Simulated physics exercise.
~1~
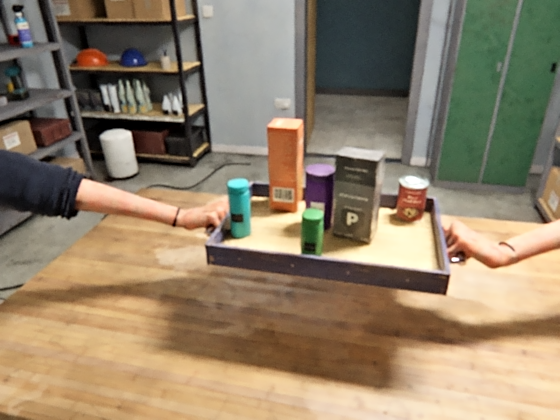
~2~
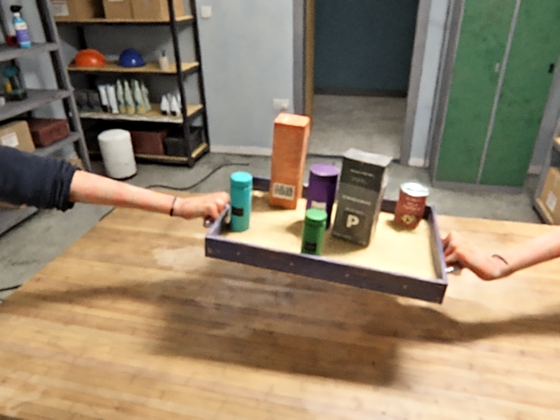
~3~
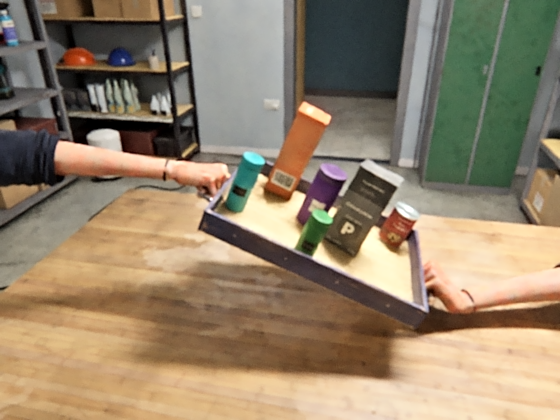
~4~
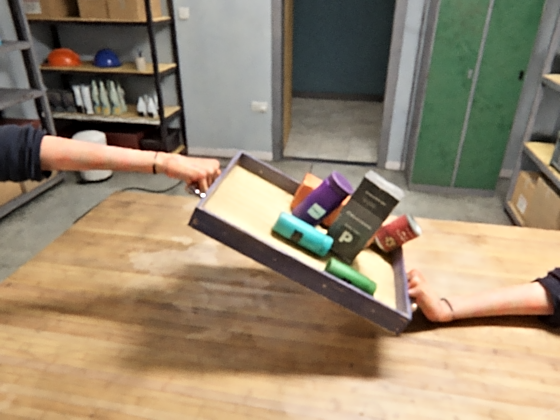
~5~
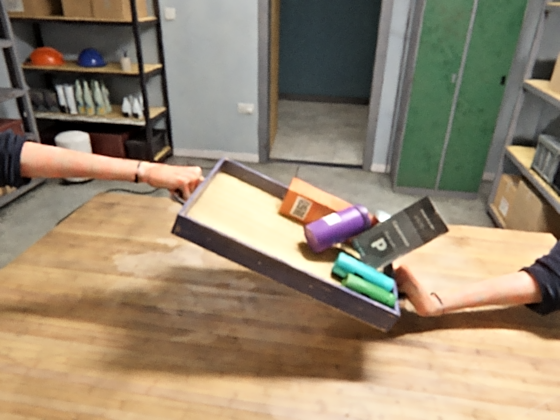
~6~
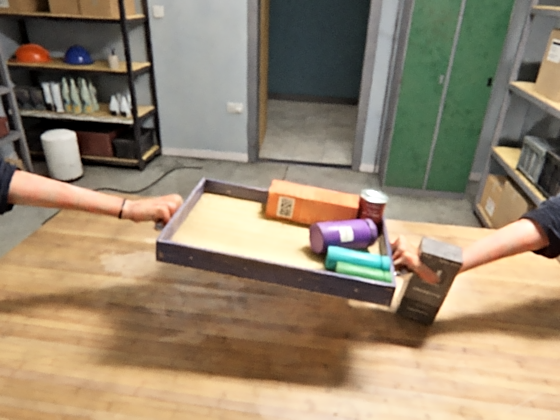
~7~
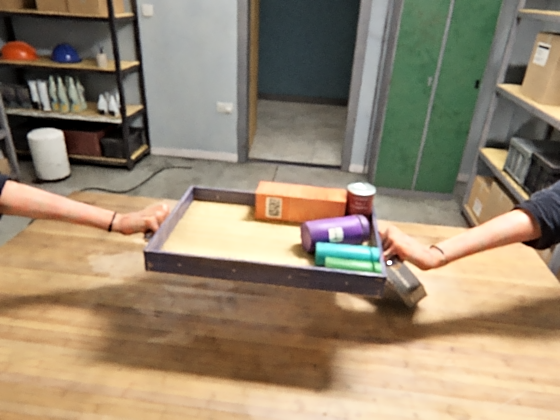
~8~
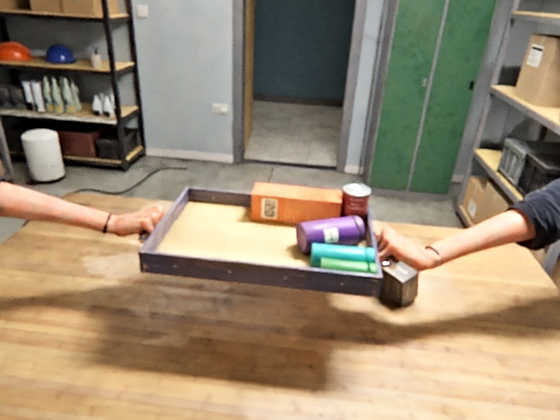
At first, two hands hold a shallow rimmed tray above a wooden table, with a turquoise shaker, an orange carton, a purple jar, a green shaker, a grey carton and a red tin standing on it. The hands dip the right edge, and the objects begin to lean. As the tilt steepens, both shakers and the orange carton topple, then the purple jar falls and everything bunches toward the low end. The grey carton tips over the right rim and drops to the table as the tray levels. Finally, it lies beside the right hand, while the red tin remains aboard with the fallen items.
